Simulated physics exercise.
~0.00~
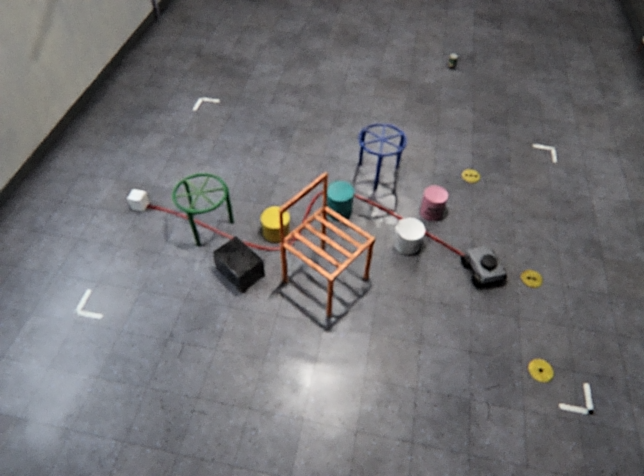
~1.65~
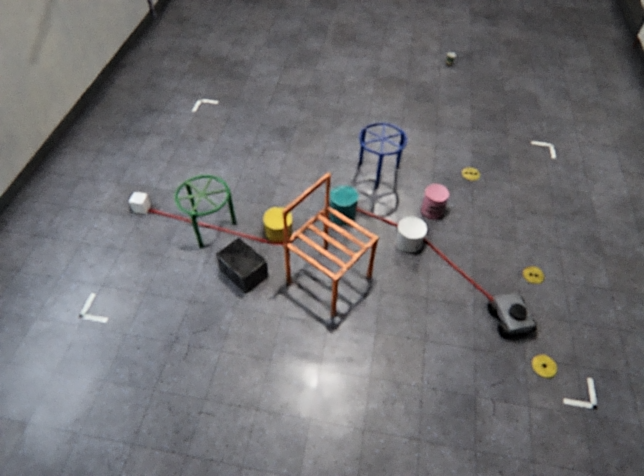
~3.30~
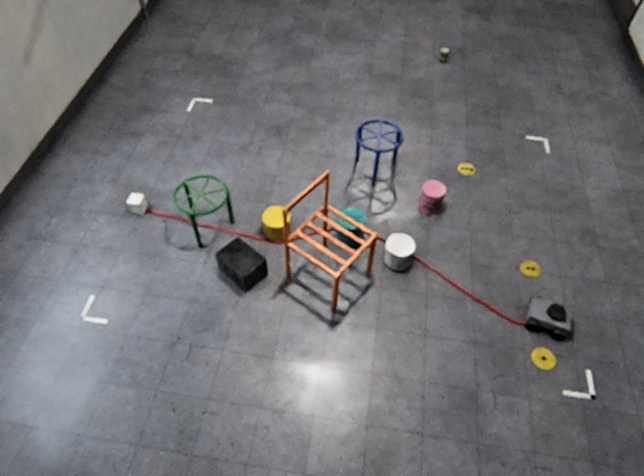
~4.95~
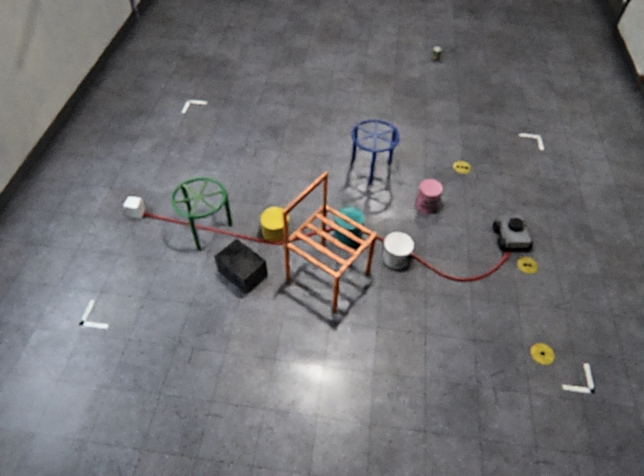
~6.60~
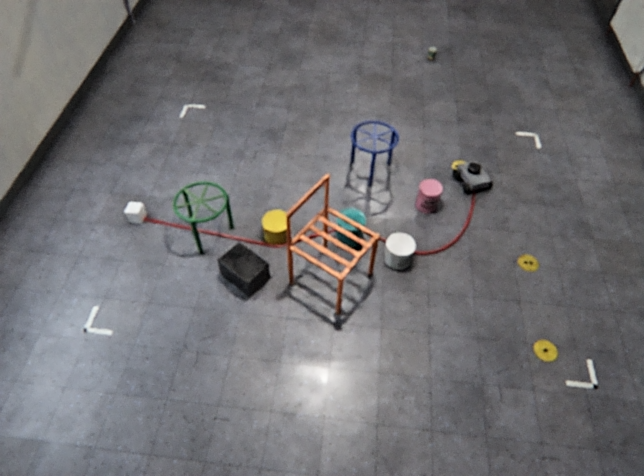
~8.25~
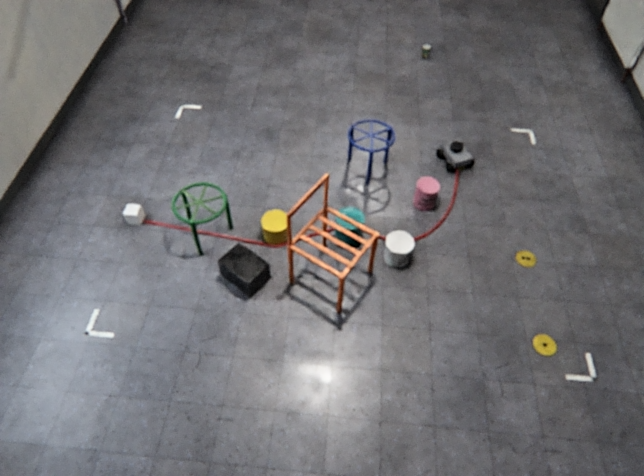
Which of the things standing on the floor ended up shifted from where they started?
The white bin and the teal bucket both ended up slightly shifted from where they started.
